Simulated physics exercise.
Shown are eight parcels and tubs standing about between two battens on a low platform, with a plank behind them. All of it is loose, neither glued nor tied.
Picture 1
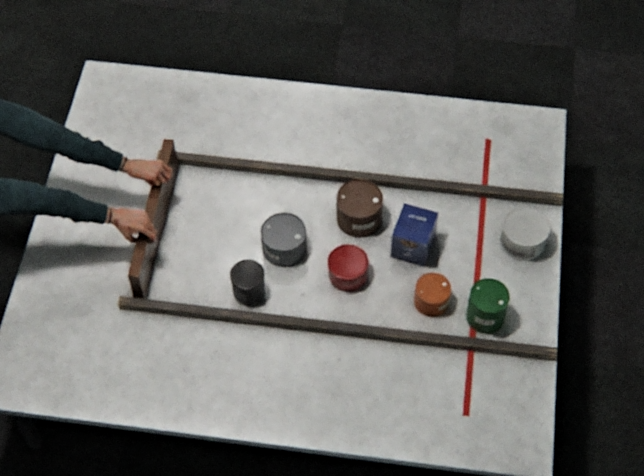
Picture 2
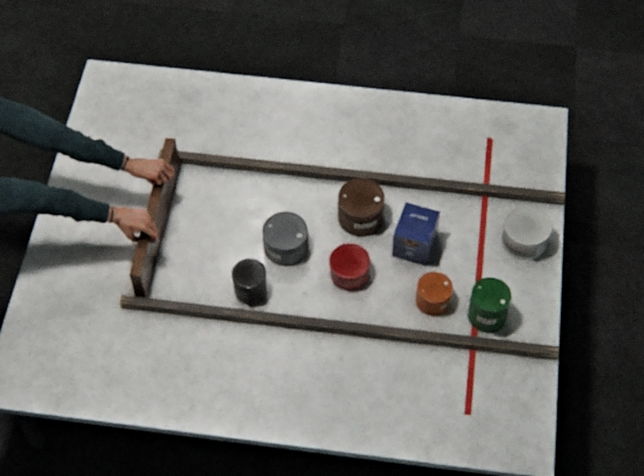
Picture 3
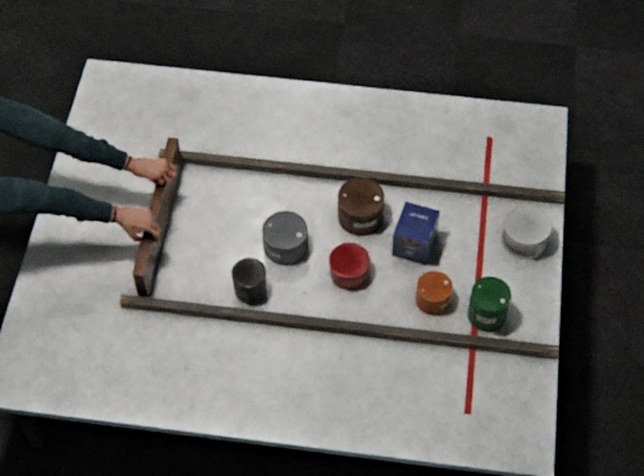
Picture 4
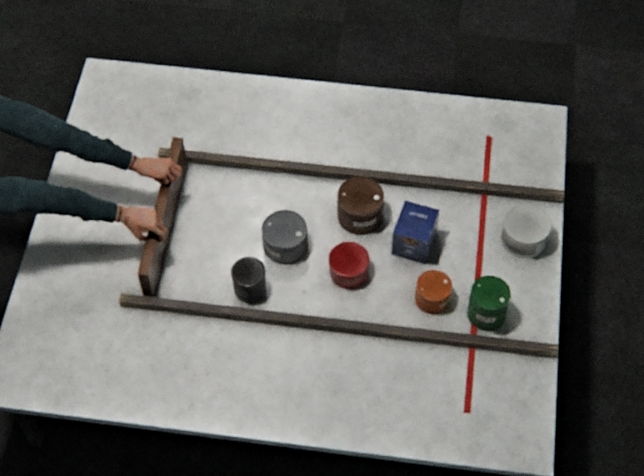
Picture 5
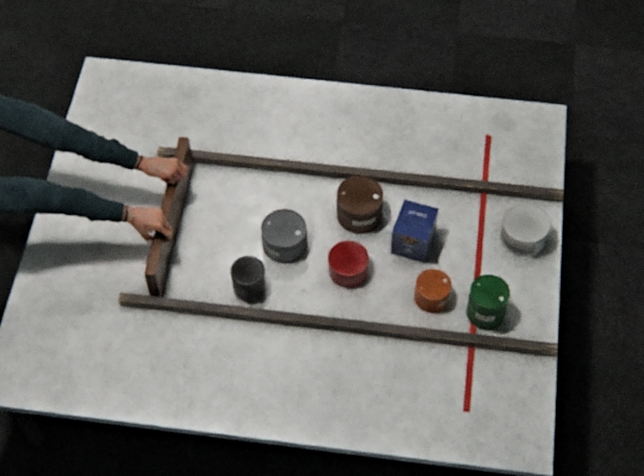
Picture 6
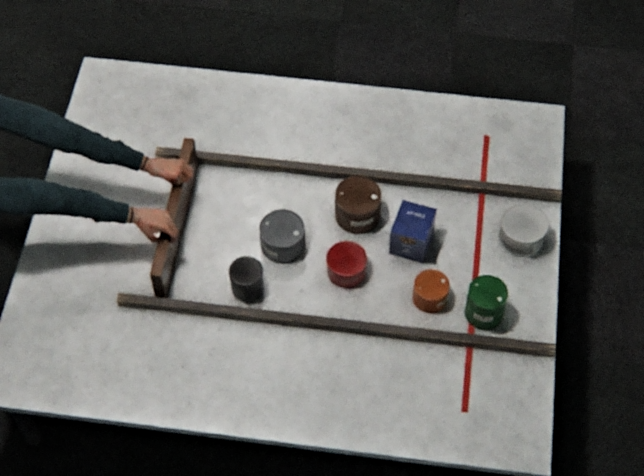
The clip shows two hands sliding a wooden plank slowly a short way to the right between two battens on a pale platform, while seven round containers and a blue box ahead of it stay in place.
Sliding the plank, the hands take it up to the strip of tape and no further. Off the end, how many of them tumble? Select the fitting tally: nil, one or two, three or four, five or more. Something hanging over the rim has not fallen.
The ones that plunge will number one or two.
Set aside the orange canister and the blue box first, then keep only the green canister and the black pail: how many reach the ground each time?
First 0, then 1.
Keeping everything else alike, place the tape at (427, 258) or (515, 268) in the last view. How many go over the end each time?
You'd get 0 the first time and 4 the second.
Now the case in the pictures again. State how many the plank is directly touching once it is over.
Number: 3.
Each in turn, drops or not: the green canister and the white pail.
The green canister comes off, the white pail comes off.
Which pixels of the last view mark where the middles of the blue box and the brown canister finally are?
One ends up near (544, 240) and the other near (504, 218).
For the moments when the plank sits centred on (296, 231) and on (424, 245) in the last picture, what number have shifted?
The first number is 3, the next one 8.
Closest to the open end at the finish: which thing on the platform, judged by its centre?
The orange canister winds up nearest.
Soon after, none off yet; white pail at rest near (523, 230); green canister at rest near (486, 302); orange canister at rest near (431, 291).
Then, none off yet; white pail moved a little near (529, 231); green canister moved about its own width near (531, 317); orange canister moved well along near (498, 302).
By the end, the number that fall off is one or two; fallen, green canister and white pail.
